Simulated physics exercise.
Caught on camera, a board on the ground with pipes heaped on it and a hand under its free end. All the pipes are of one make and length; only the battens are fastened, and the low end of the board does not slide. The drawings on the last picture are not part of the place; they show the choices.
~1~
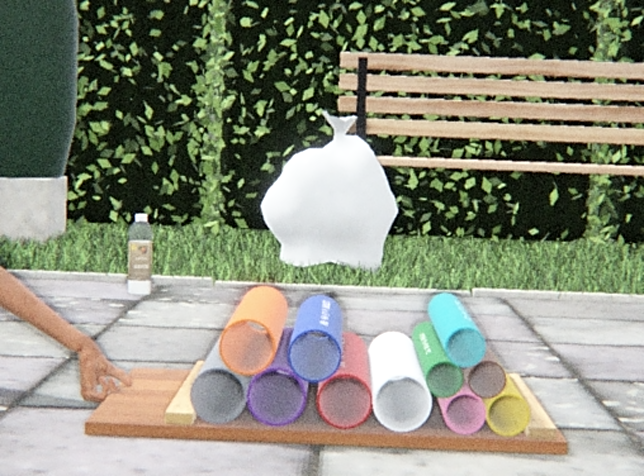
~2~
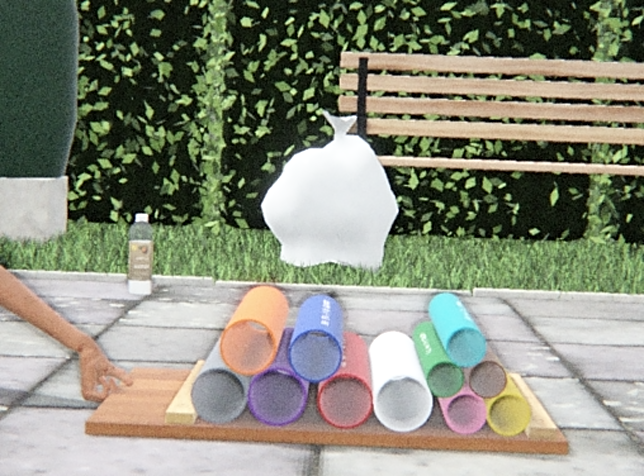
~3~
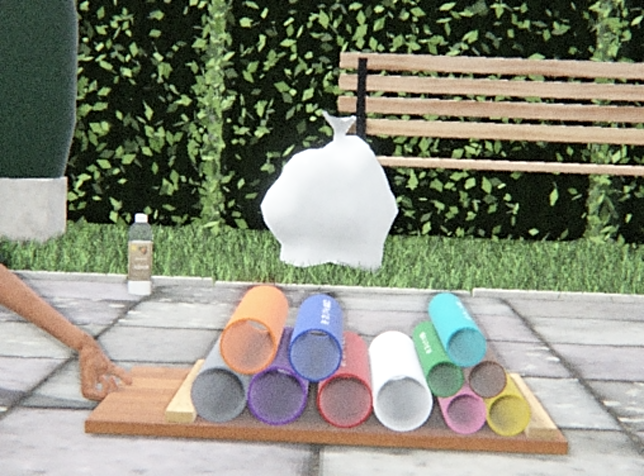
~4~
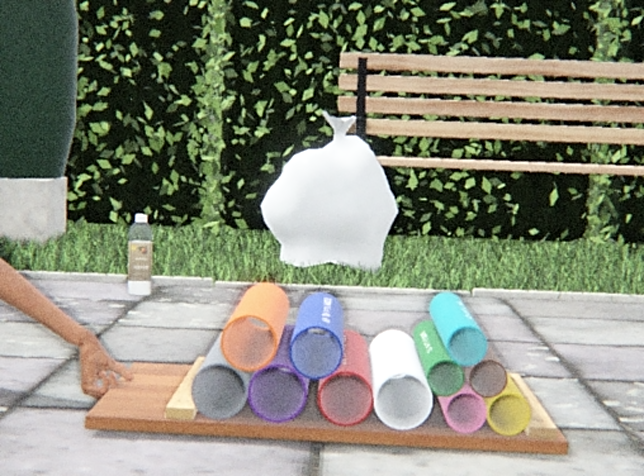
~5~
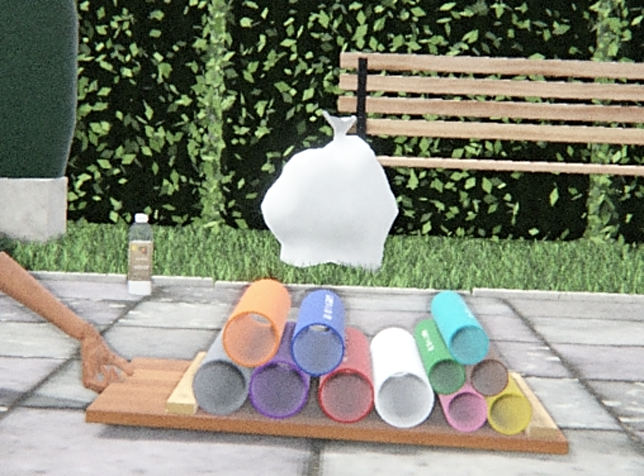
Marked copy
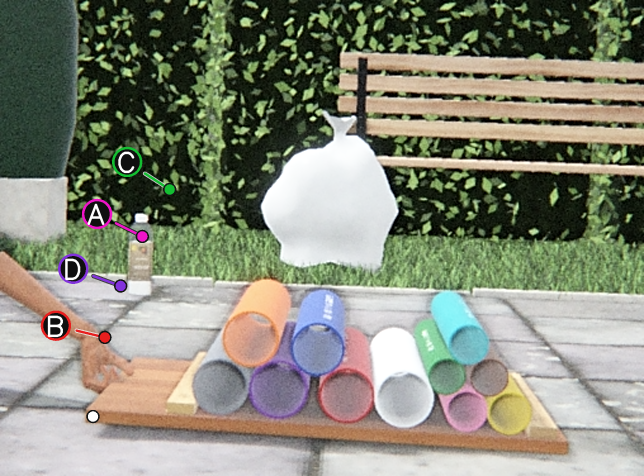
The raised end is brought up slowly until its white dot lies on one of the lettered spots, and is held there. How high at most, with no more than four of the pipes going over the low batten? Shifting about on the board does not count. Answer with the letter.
Lift it to A and no more.
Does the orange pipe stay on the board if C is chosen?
The orange pipe: No.
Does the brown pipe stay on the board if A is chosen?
No, with A.
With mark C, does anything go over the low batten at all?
At C: Yes.
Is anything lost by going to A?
Yes.
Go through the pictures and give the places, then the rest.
Brown pipe (487, 380); orange pipe (248, 347); green pipe (444, 380), in the first picture.
Green pipe (445, 379); blue pipe (315, 355), in the second picture.
Board (328, 401); grey pipe (219, 394); purple pipe (277, 396); brown pipe (488, 379), in the third picture.
Board (328, 399); grey pipe (219, 391); purple pipe (277, 393), in the fourth picture.
Board (329, 396); grey pipe (220, 386); purple pipe (278, 390), in the fifth picture.
On the marked copy, A at (142, 236); B at (105, 337); C at (170, 189); D at (121, 286); the white dot at (93, 417).
With A. Early on, board at 15°.
Further on, board at 24°.
At the end, board at 24°, three over the low batten (brown, green, turquoise).
As for the rest, B none over the low batten; C eleven over the low batten; D three over the low batten (brown, green, turquoise).
